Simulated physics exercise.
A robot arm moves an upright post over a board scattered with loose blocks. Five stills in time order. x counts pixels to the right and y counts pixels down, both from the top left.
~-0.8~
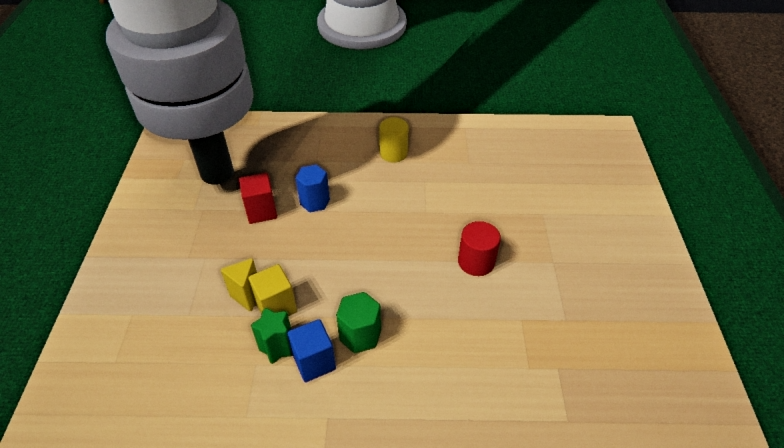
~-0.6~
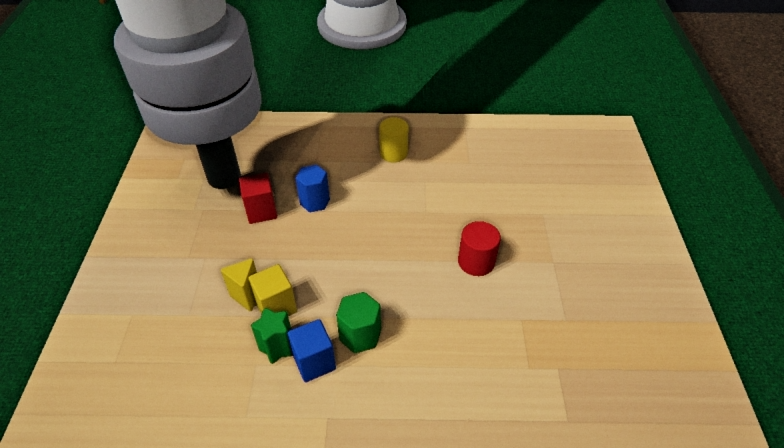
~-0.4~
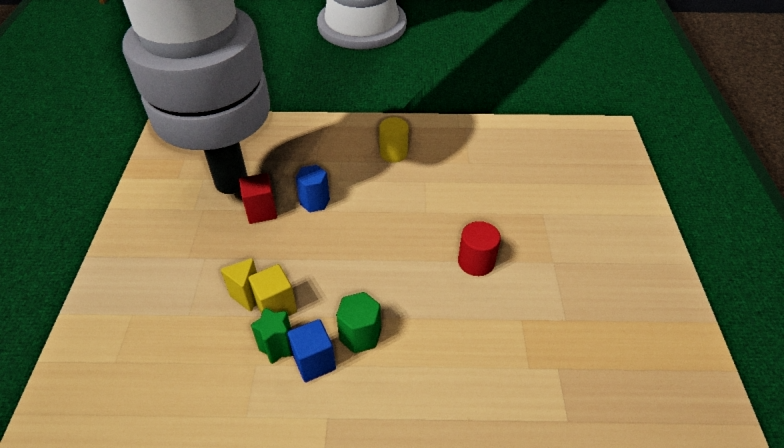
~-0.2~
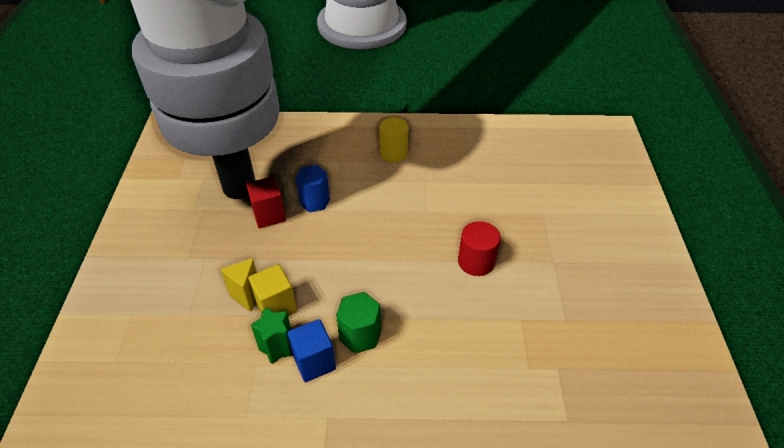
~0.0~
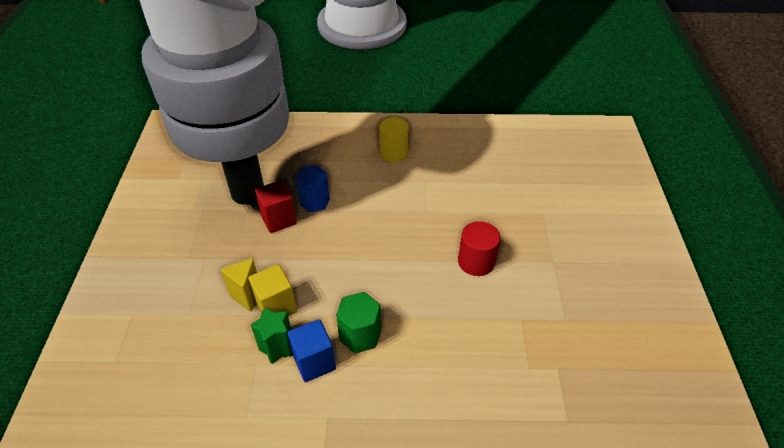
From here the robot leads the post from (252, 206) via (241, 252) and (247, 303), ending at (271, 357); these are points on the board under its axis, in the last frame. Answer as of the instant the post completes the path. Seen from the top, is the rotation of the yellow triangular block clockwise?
That would be a yes.
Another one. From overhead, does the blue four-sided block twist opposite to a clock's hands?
That would be a yes.
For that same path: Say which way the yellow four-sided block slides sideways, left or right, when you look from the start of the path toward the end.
It goes left.
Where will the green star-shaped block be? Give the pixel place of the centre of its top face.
The green star-shaped block ends near (284, 362).
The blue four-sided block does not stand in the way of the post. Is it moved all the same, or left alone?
It's moved.
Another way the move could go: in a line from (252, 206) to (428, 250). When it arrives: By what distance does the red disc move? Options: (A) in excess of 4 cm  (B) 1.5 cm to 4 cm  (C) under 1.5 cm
The one that fits is C, under 1.5 cm.
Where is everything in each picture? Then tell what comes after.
The first frame shows tip of the post at (217, 174), middles of tops, yellow triangular block at (239, 271), yellow four-sided block at (270, 281), green star-shaped block at (271, 322), red four-sided block at (255, 184), blue four-sided block at (310, 338).
The second frame shows post at (225, 178), nothing pushed.
The third frame shows post at (232, 183), nothing pushed.
The fourth frame shows post at (240, 188), red four-sided block at (263, 188).
The fifth frame shows post at (248, 193), yellow triangular block at (239, 271), yellow four-sided block at (270, 281), green star-shaped block at (271, 322), red four-sided block at (273, 192), blue four-sided block at (310, 338).
What follows on the original path. One third of the way, post at (237, 240); red four-sided block at (275, 199), turned 45° anticlockwise.
Two thirds of the way, post at (243, 291); yellow triangular block at (240, 303); yellow four-sided block at (276, 290), turned 45° anticlockwise; red four-sided block at (275, 199), turned 45° anticlockwise.
At the end, post at (267, 345); yellow triangular block at (237, 356), turned 70° clockwise; yellow four-sided block at (291, 297), turned 85° anticlockwise; green star-shaped block at (284, 362); red four-sided block at (275, 199), turned 45° anticlockwise; blue four-sided block at (323, 349), turned 50° anticlockwise.
